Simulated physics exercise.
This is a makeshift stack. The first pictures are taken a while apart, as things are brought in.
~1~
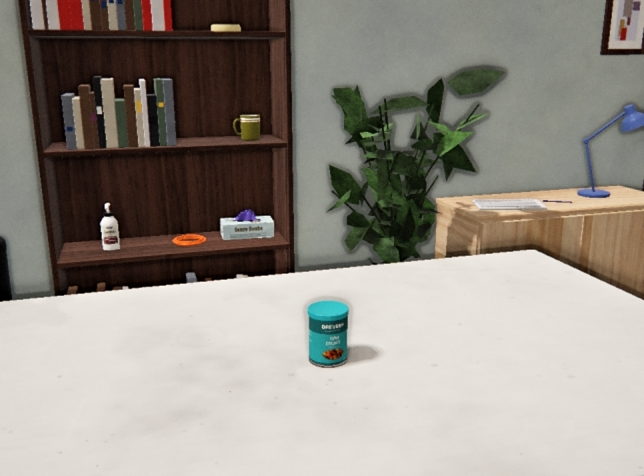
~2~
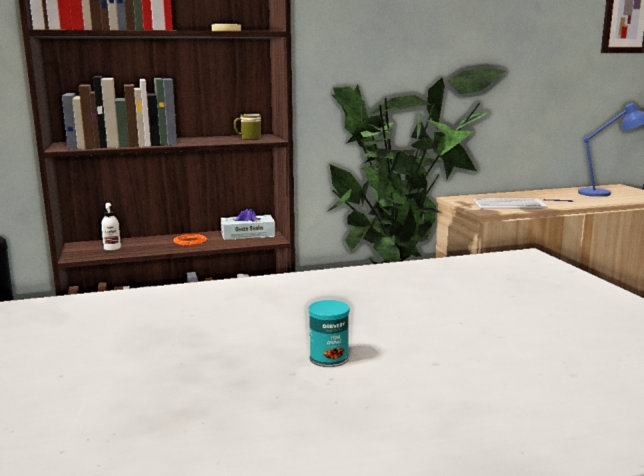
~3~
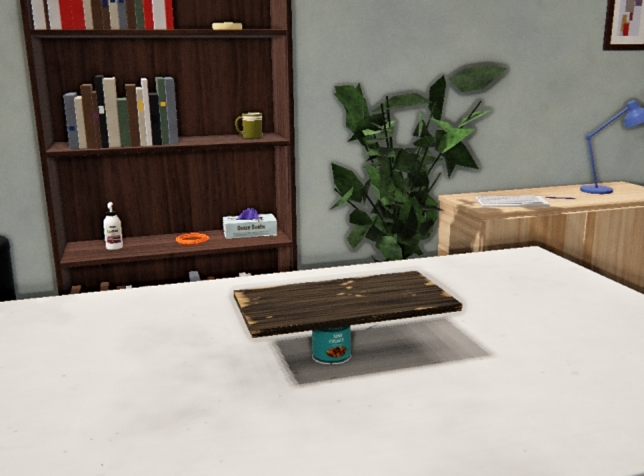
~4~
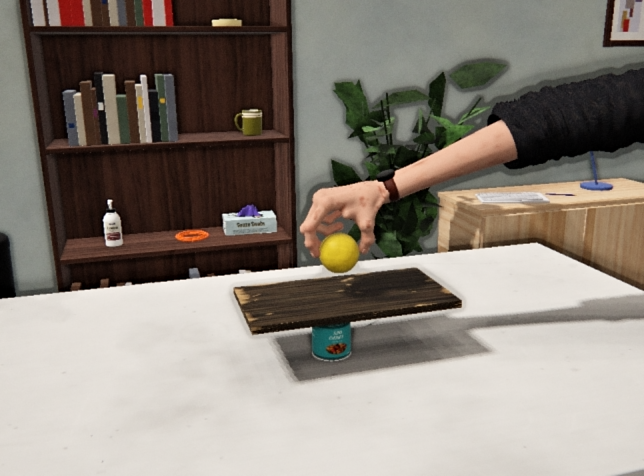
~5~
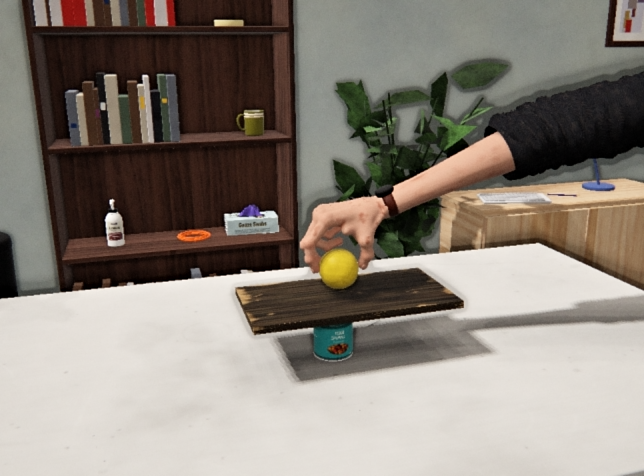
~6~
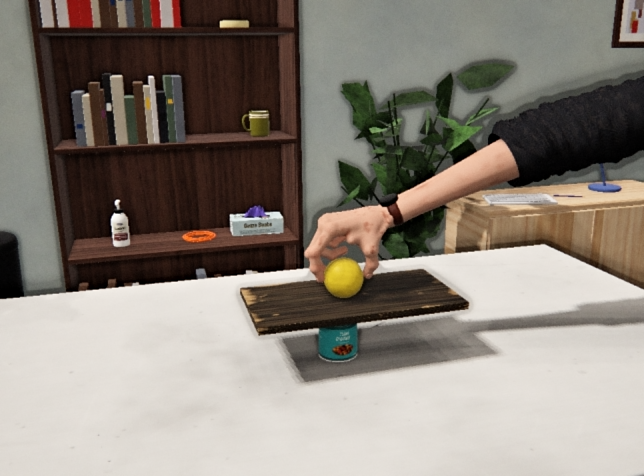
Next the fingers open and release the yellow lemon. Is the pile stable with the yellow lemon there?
Outcome: The stack keeps its balance.
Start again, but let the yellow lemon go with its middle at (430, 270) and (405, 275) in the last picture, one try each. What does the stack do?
First try: It loses its balance; second try: It loses its balance.
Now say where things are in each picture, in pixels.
The last thing is not in view yet, in the first picture.
The last thing is not in view yet, in the second picture.
The last thing is not in view yet; black board (344, 300), in the third picture.
Still above its spot; yellow lemon (339, 253); black board (344, 297), in the fourth picture.
Still above its spot; yellow lemon (339, 269); black board (346, 297), in the fifth picture.
Set down, still held; yellow lemon (344, 278); black board (351, 298), in the sixth picture.
Then, 0.20 s after the last picture, nothing has stirred.
Then, 0.50 s after the last picture, yellow lemon resting near (344, 278).
At rest, all 3 in place. Seen from the same camera at the end, yellow lemon near (344, 278). The stack holds.
